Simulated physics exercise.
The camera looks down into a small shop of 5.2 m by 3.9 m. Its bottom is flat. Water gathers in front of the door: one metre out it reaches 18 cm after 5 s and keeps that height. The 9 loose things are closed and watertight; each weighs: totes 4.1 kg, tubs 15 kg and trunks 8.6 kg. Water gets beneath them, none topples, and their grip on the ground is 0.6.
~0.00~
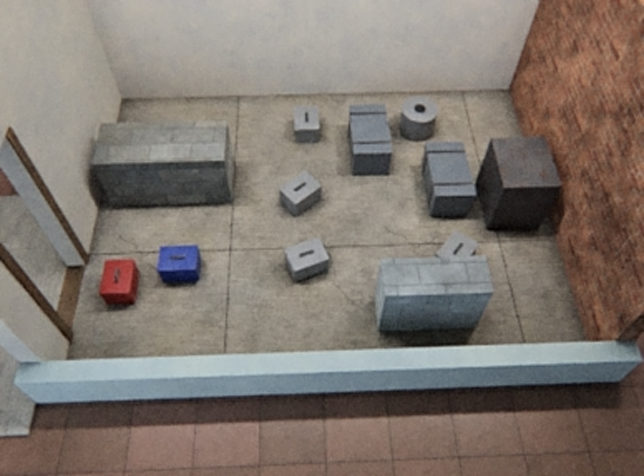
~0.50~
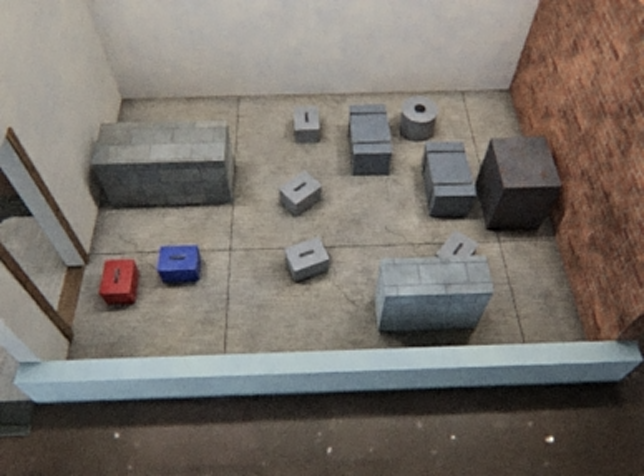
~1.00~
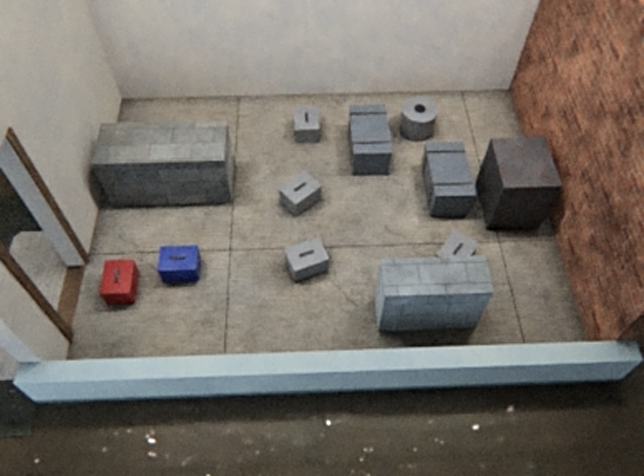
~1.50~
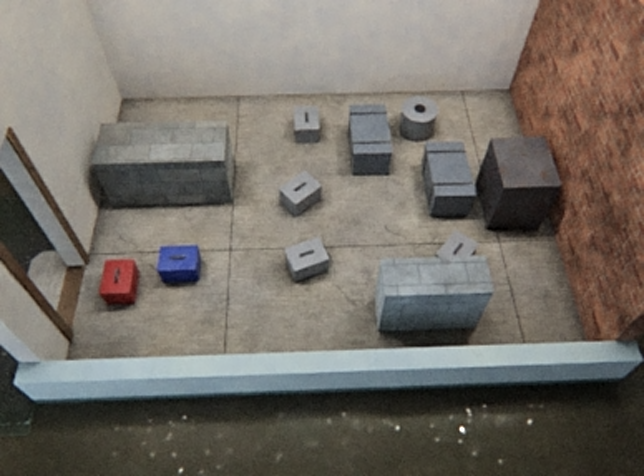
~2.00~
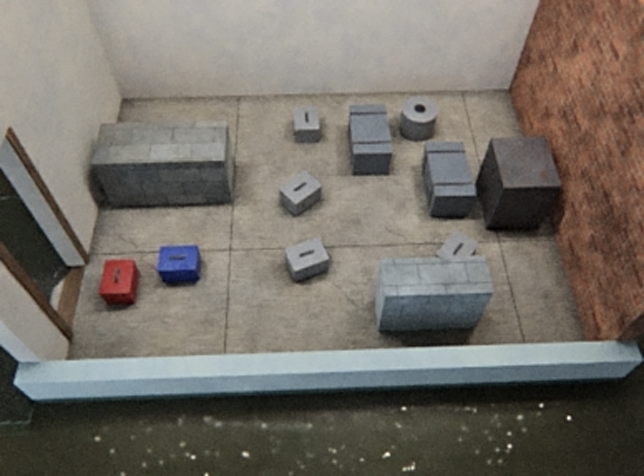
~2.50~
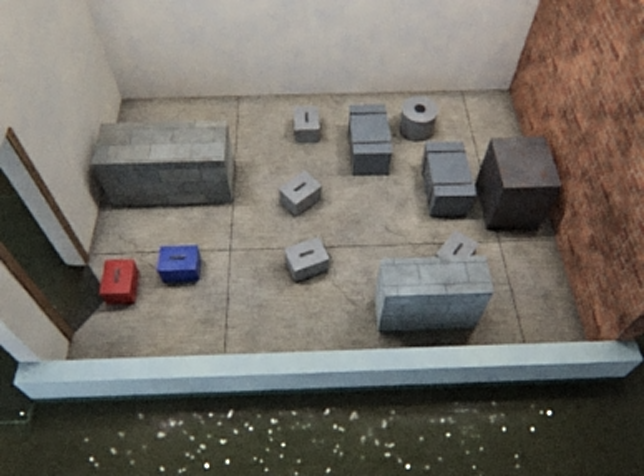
Dark, speckled water spread over the tiled ground outside a small room and rose along its front wall and the left doorway, while the red and blue boxes and gray blocks inside stayed still.
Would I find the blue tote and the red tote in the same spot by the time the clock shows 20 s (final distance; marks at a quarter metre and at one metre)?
The blue tote gets carried off; the red tote gets carried off.
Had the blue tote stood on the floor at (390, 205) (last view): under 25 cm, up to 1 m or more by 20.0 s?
It gets carried off.
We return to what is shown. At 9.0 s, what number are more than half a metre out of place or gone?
4 of them.
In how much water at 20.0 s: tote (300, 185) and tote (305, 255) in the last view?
Roughly 10 and 9 cm.
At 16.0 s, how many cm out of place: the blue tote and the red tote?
Roughly 350 and 350 cm by then.
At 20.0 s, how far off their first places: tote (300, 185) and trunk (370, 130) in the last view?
In that order: 250 cm, 200 cm.
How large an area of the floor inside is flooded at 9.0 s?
About 14 m2.
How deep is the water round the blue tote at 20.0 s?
Roughly 10 cm.
After 4.0 s the blue tote is near (179, 257), 0.0 m from its start, aground; the red tote is near (144, 273), 0.3 m from its start, aground; 0 afloat.
After 9.0 s the blue tote is near (420, 180), 2.8 m from its start, afloat; the red tote is near (374, 252), 2.7 m from its start, afloat; 3 afloat.
After 16.0 s the blue tote is near (456, 120), 3.7 m from its start, afloat; the red tote is near (406, 188), 3.3 m from its start, afloat; 8 afloat.
After 20.0 s the blue tote is near (450, 80), 4.1 m from its start, afloat; the red tote is near (435, 203), 3.5 m from its start, afloat; 9 afloat.
